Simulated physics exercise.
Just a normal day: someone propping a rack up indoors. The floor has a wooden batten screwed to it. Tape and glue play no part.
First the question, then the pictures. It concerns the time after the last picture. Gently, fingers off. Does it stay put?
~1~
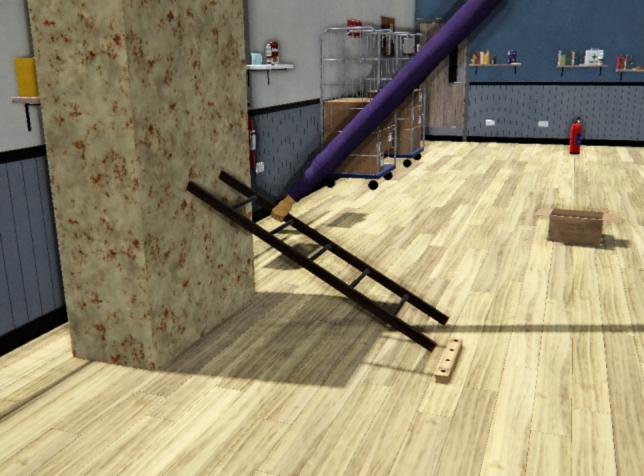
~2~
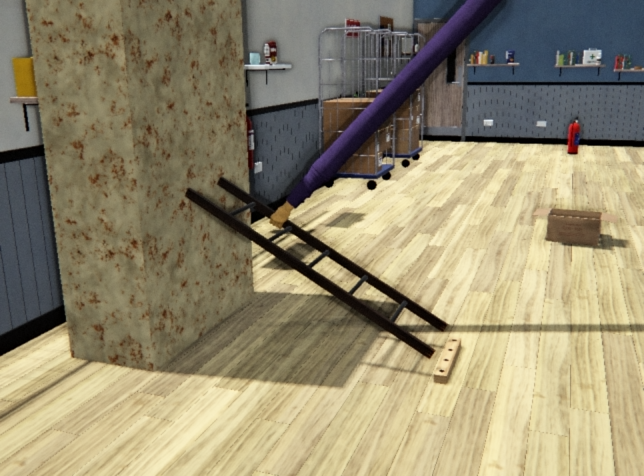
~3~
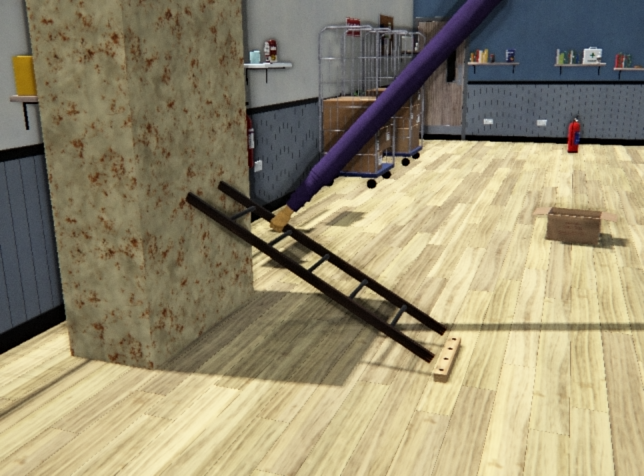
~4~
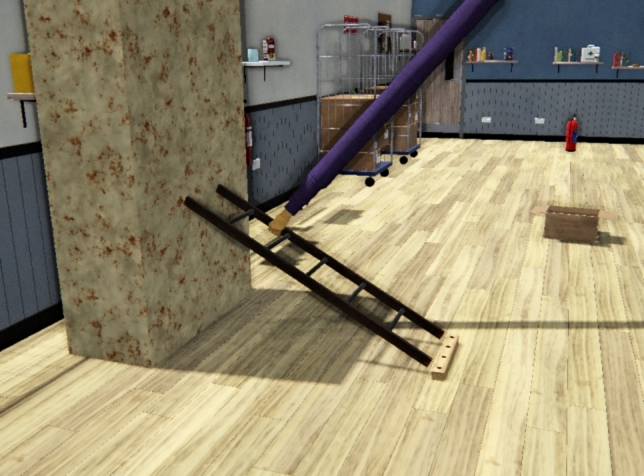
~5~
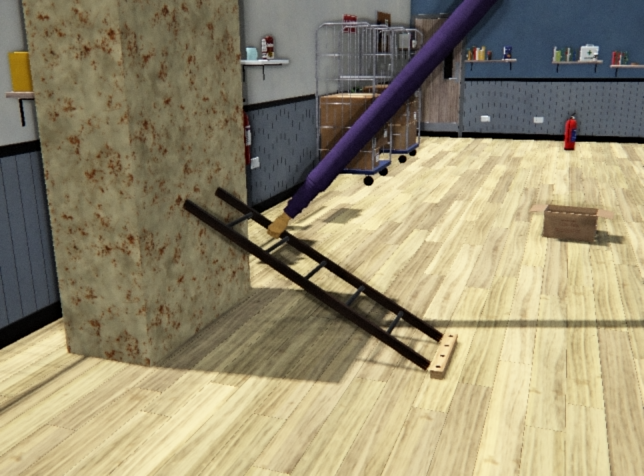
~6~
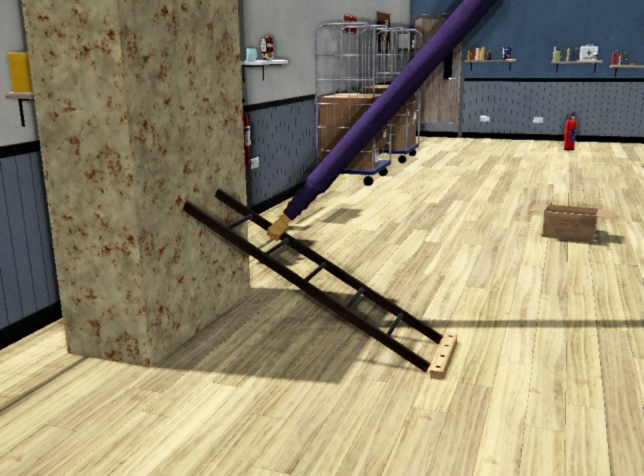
Yes.
Then, 0.10 s past the last view, black rack at rest near (314, 274).
Finally, the black rack holds its place, near (315, 275).
